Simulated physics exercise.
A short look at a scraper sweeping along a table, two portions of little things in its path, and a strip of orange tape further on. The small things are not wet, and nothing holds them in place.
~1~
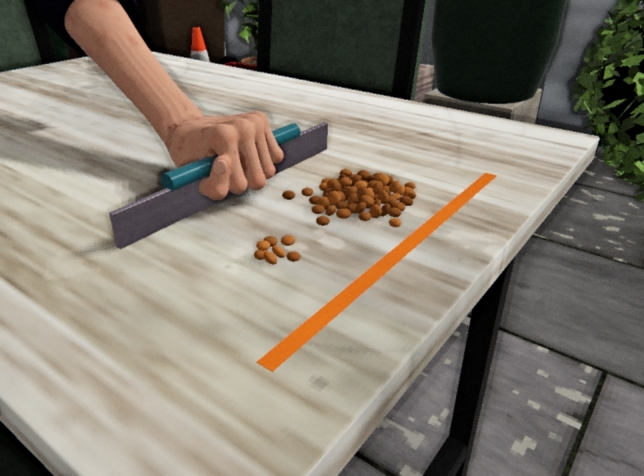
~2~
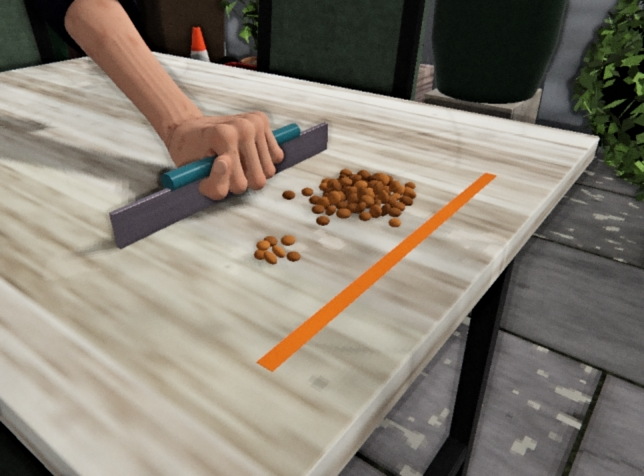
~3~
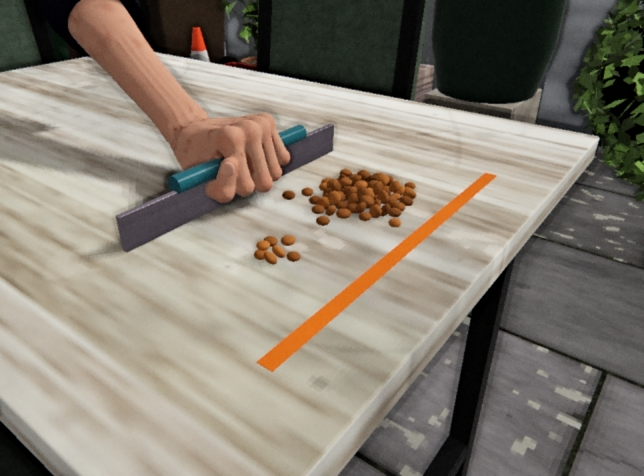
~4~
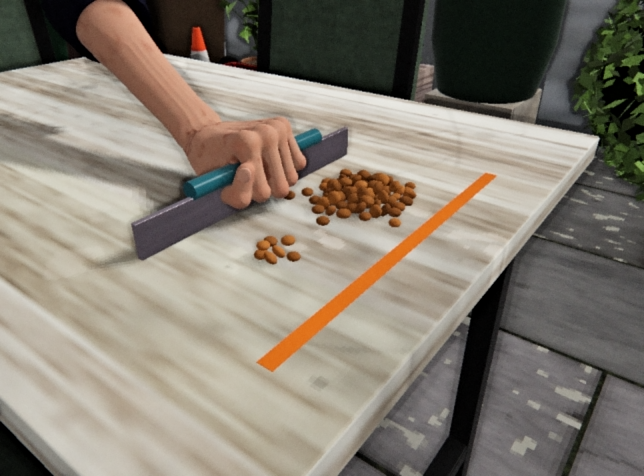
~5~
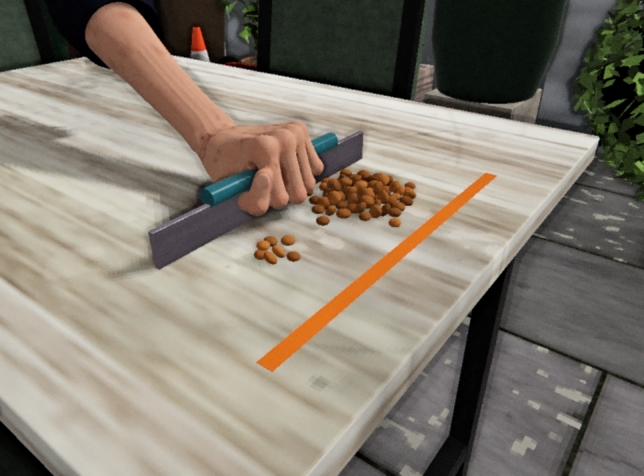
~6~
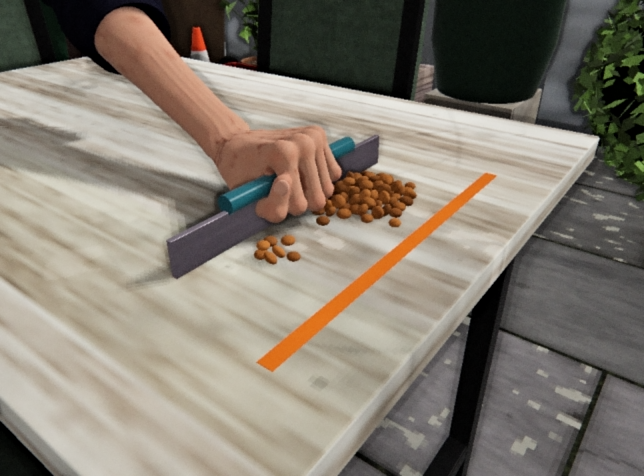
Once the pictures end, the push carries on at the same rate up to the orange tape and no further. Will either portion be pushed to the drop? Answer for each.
The front portion: No; the back portion: Yes, partly over.
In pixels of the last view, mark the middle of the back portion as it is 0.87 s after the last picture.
In the last picture's pixels, the middle is roughly at (473, 231).
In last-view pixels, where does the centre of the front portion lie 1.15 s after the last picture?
Around (371, 294).
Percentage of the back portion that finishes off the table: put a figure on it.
Near 20 %.
Then, 0.42 s later than the last frame, scraper still moving, near (354, 195); front portion all on the table, its front near (322, 267); back portion all on the table, its front near (458, 217).
Then, 0.87 s later than the last frame, scraper stopped at the orange tape; front portion all on the table, its front near (390, 296); back portion about a tenth over the edge.
When it is over, scraper stopped at the orange tape; front portion all on the table, its front near (390, 296); back portion about a tenth over the edge.
